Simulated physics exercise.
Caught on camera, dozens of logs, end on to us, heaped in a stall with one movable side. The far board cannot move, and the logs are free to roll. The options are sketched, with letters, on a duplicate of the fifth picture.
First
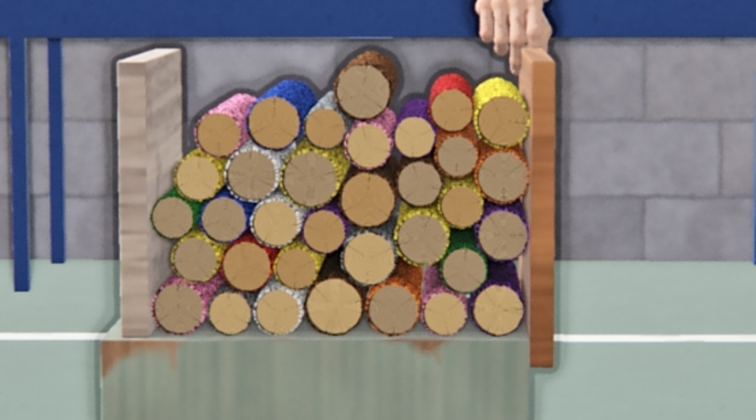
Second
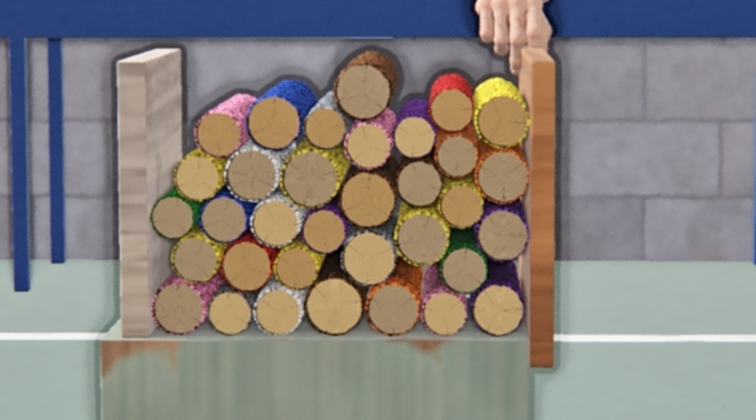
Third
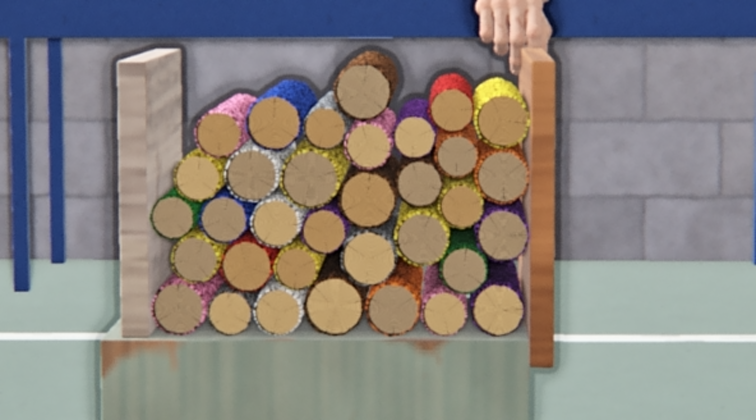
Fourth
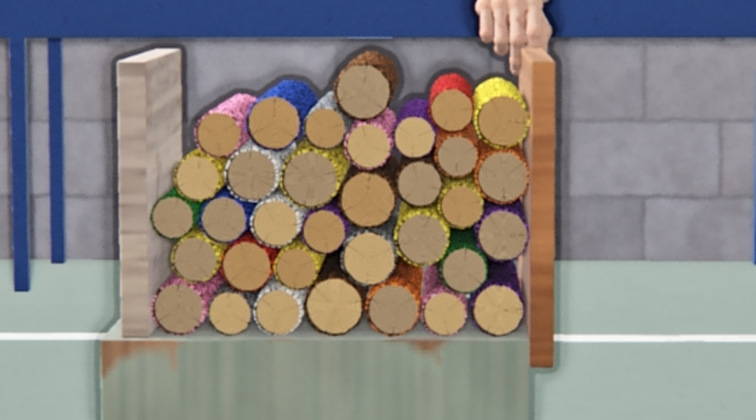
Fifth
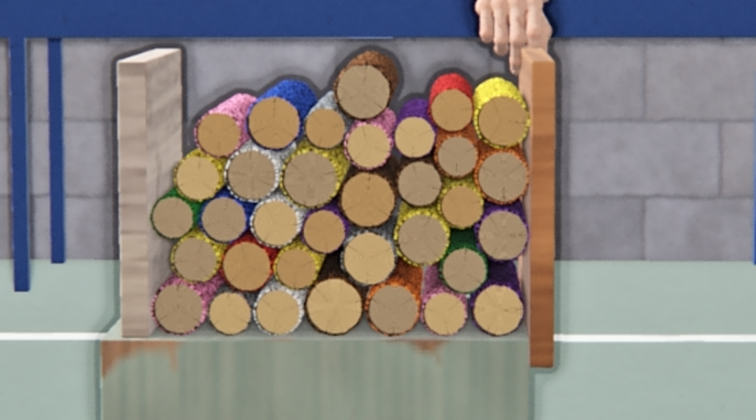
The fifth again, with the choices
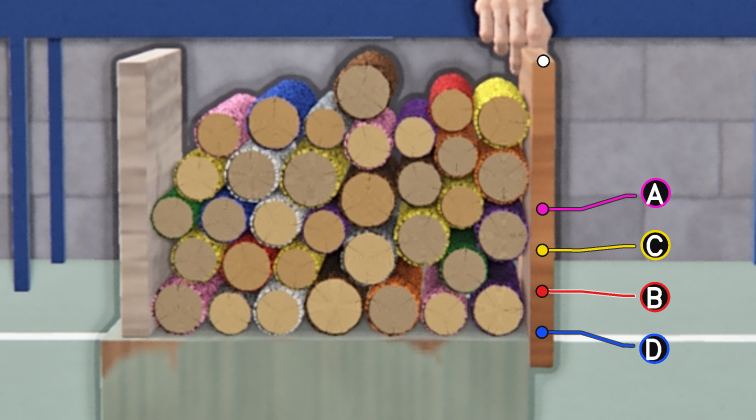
A stack of colorful logs sits still between two boards beneath an unmoving hand.
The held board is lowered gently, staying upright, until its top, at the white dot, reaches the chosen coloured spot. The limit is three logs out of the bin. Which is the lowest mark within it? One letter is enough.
A is the limit.
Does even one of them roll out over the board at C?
Yes, at C.
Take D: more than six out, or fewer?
It loses more than six.
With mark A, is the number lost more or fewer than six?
It loses fewer than six.
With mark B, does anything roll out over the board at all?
At B: Yes.
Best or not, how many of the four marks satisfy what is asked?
One of them.
On the marked copy, A at (543, 209); B at (542, 292); C at (543, 251); D at (542, 332); the white dot at (544, 61).
With A. Early on, top of the board (530, 133).
Further on, top of the board (530, 208).
At the end, top of the board (530, 208), two out over the board.
As for the rest, B more than three out over the board; C more than three out over the board; D more than three out over the board.
